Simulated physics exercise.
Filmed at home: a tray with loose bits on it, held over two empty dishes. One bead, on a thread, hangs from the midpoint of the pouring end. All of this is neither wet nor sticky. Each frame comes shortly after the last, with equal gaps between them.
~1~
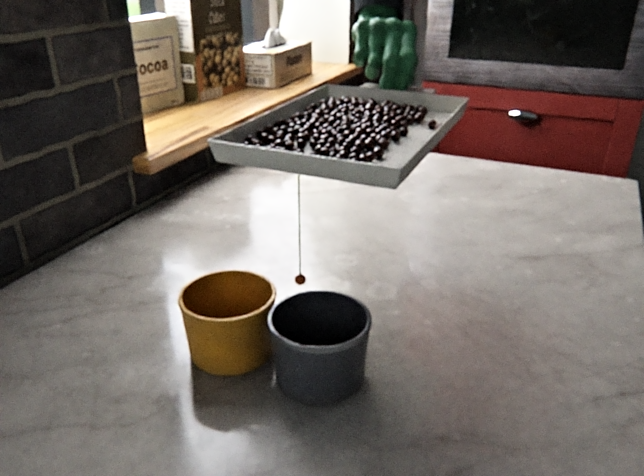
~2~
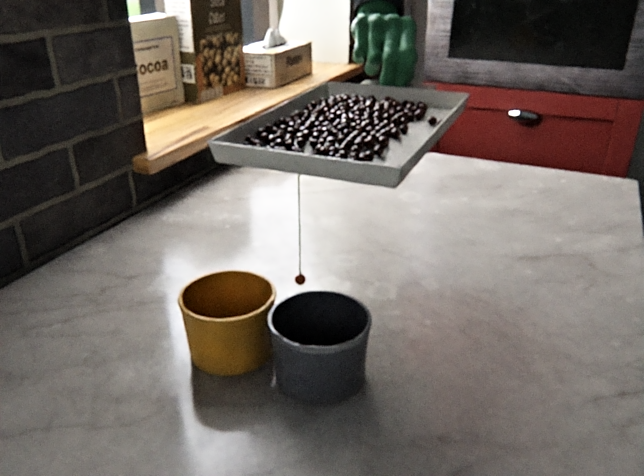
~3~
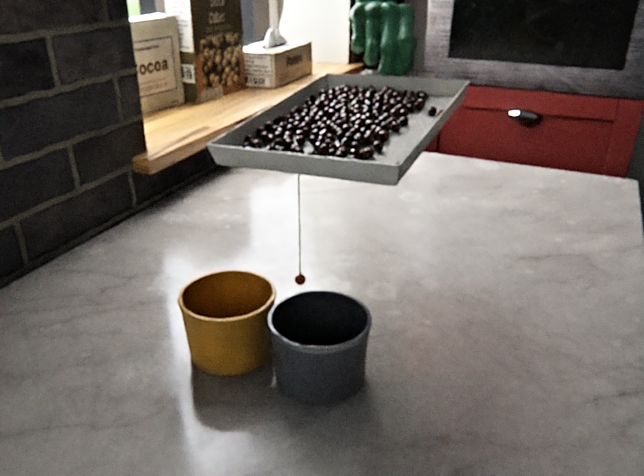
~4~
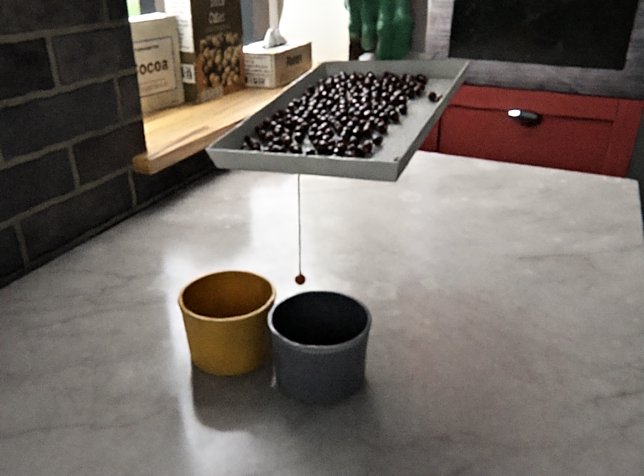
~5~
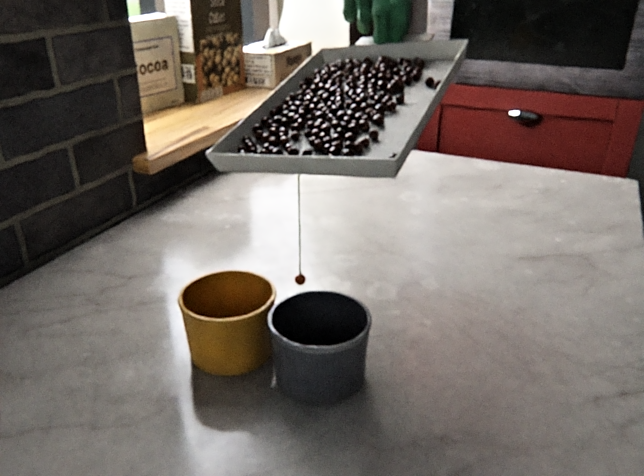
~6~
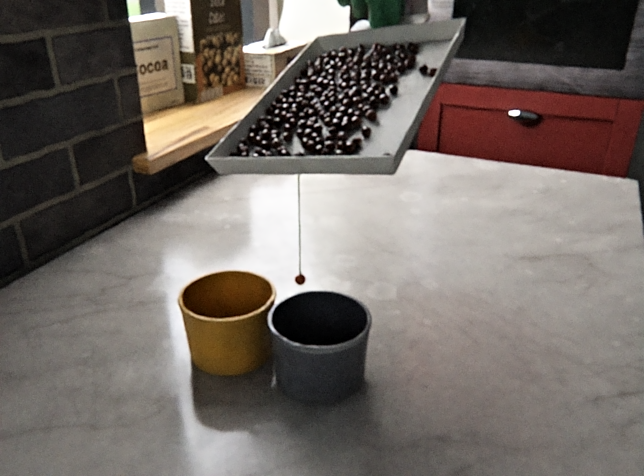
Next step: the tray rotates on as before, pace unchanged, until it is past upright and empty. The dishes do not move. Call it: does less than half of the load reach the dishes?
No.
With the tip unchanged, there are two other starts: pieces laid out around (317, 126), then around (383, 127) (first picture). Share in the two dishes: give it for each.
First case: Around 80 %; second case: Around 70 %.
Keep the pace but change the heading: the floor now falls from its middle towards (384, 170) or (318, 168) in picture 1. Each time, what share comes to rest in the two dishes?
I'd expect around 20 in a hundred first and around 50 in a hundred second.
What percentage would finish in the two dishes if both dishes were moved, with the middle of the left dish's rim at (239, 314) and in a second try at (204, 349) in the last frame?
Around 30 and around 0 per cent, in that order.
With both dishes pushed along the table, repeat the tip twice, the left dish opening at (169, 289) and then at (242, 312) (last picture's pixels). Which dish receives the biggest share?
First place: The leftmost one; second place: The leftmost one.
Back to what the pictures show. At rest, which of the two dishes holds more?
Result: More in the left side.
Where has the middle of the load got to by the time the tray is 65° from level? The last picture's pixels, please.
The middle of the pieces shows up near (246, 155).
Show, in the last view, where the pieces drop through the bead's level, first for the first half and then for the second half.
Around (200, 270) and then (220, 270).
Just after the last frame, tray tipped steeply; the larger part on the tray; just a few in the left dish; just a few outside both; about a tenth in the air.
A moment on, tray tipped past a quarter turn; just a few on the tray; roughly two thirds in the left dish; roughly a quarter outside both; about a tenth in the air.
Further on, tray tipped past a quarter turn; the larger part in the left dish; roughly a quarter outside both.
When it is over, tray tipped past a quarter turn; not one in the right dish; the larger part in the left dish; roughly a quarter outside both.
